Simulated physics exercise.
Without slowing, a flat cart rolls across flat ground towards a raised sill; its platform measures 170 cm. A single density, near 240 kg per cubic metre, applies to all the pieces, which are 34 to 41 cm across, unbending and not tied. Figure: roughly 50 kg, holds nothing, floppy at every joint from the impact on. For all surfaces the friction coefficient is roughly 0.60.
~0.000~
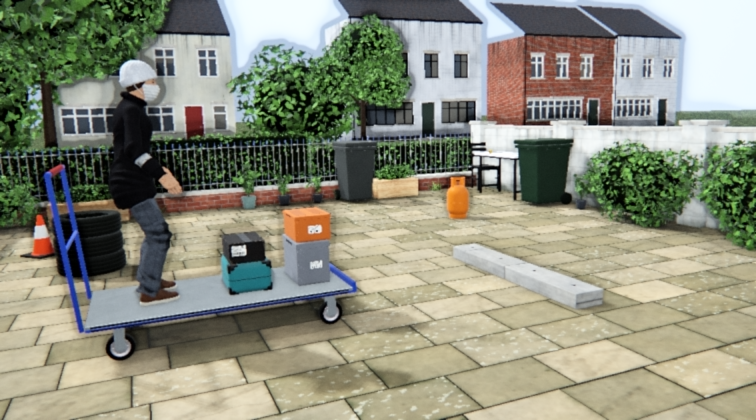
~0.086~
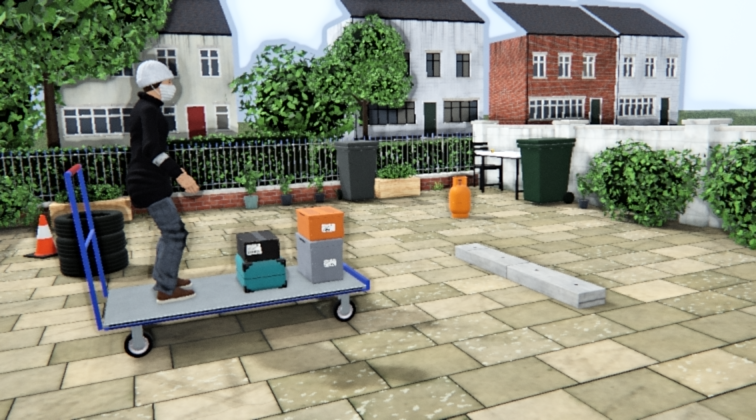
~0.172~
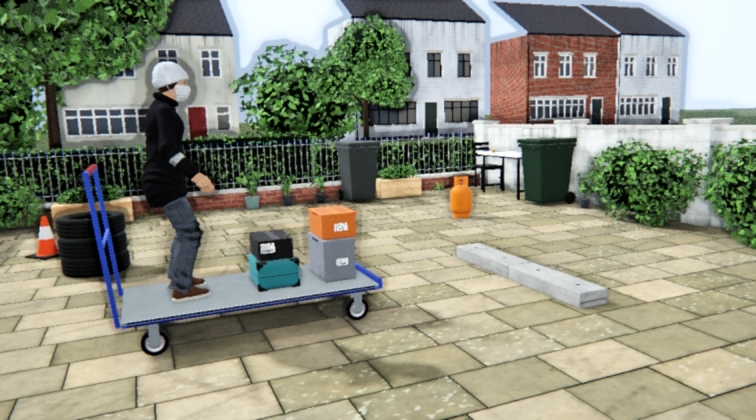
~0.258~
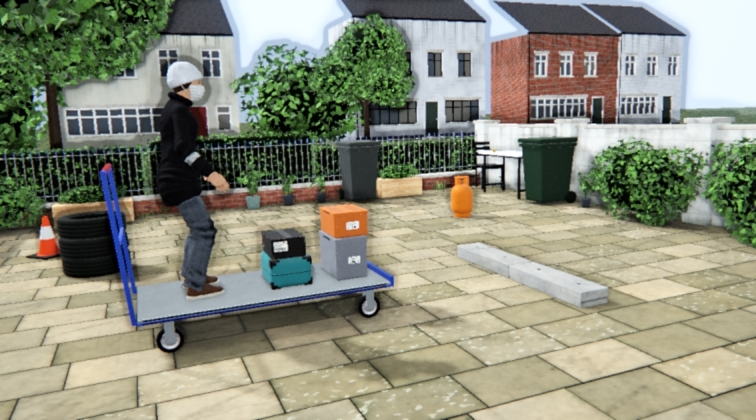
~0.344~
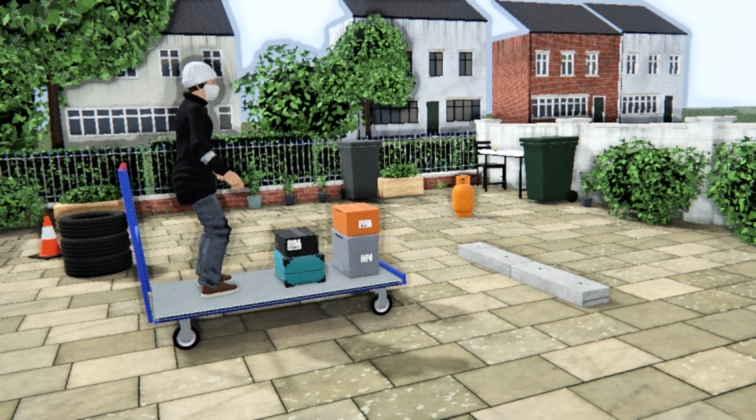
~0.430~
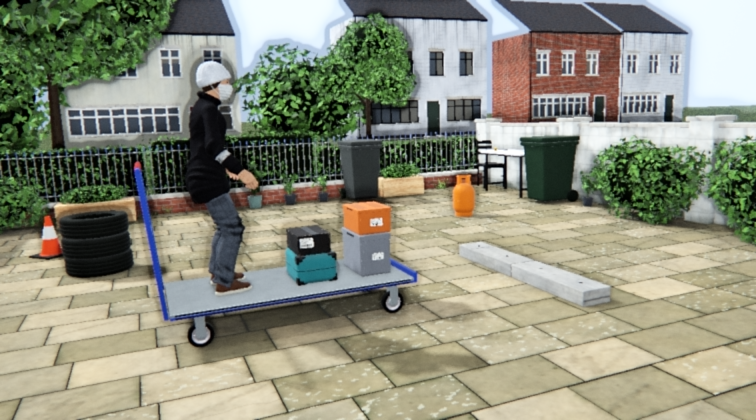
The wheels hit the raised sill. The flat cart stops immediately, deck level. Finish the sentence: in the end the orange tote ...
In the end the orange tote is left on the deck.
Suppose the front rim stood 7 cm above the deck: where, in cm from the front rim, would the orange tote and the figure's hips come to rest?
So the orange one ends 20 cm short of the rim, and the hips end 110 cm short of it.
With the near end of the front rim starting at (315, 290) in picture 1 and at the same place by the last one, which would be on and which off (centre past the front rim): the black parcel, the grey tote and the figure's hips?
Then black still riding, grey still riding, hips still riding.
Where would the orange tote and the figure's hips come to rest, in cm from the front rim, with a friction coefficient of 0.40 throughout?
Rest positions: Orange 10 cm behind rim; hips 110 cm behind rim.
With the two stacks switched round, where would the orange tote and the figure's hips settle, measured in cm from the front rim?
You'd see orange sitting 40 cm back from the rim and the hips 110 cm back.
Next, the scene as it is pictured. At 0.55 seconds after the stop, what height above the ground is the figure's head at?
About 70 cm.
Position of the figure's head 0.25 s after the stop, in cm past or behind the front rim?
At that moment it sits around 100 cm behind the rim.
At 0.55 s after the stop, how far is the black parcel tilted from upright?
Around 0° from upright.
After 1.62 s the deck stops.
After 1.87 s the orange tote is 10 cm behind the rim, tilted 10°, near (510, 201) in the last picture's view.
After 2.17 s the orange tote is 19 cm behind the rim, tilted 0°, near (501, 204) in the last picture's view.
After 2.62 s the orange tote is 20 cm behind the rim, tilted 0°, near (500, 204) in the last picture's view.
At rest, 3.3 s, nothing is past the rim; behind it, black parcel, grey tote, orange tote, teal suitcase and the figure's hips.
